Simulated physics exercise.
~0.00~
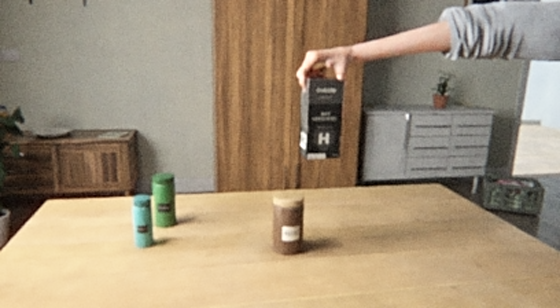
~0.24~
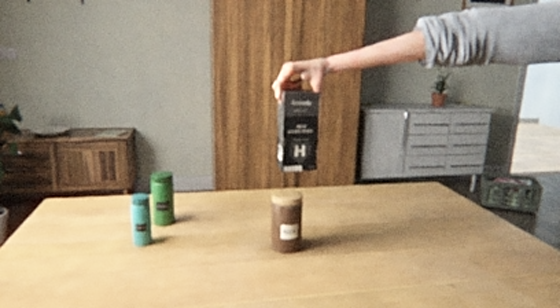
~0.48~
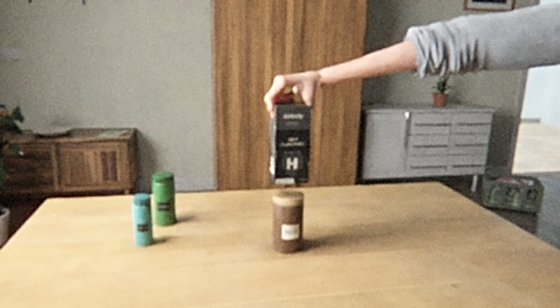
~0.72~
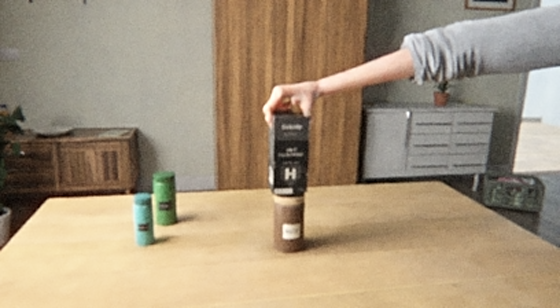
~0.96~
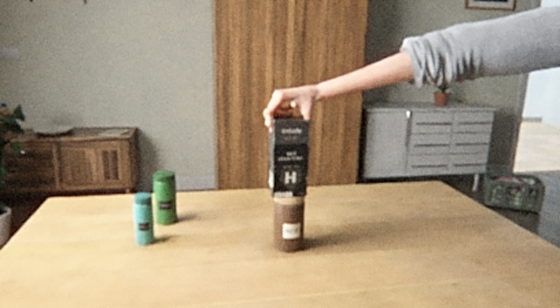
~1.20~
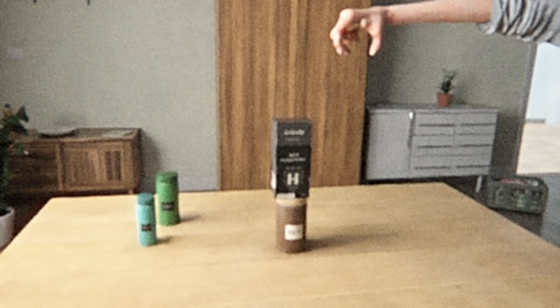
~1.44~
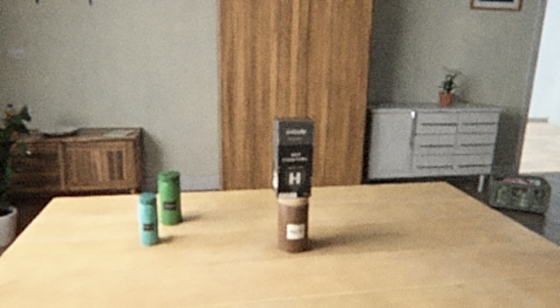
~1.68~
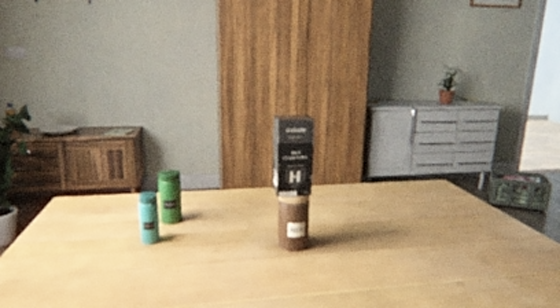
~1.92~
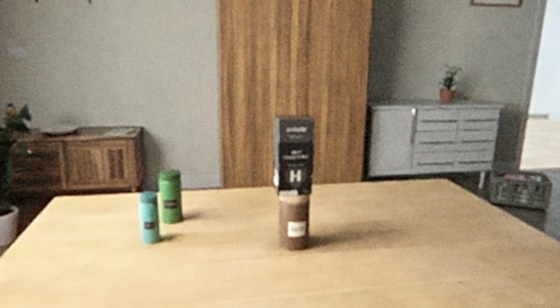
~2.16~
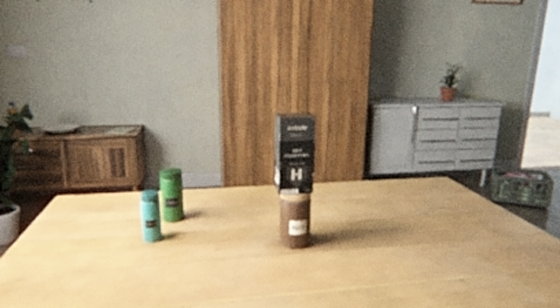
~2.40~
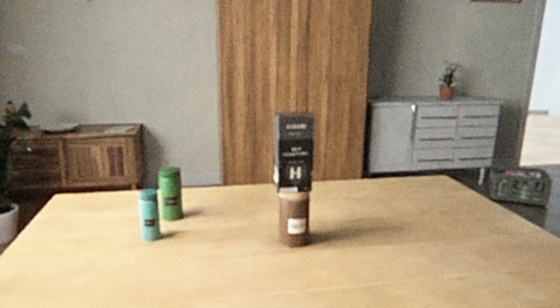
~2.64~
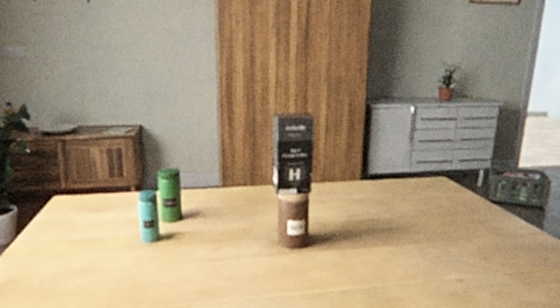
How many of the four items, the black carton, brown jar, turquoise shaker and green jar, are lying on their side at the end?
None of them are lying on their side. The black carton, brown jar, turquoise shaker and green jar all remain upright at the end.
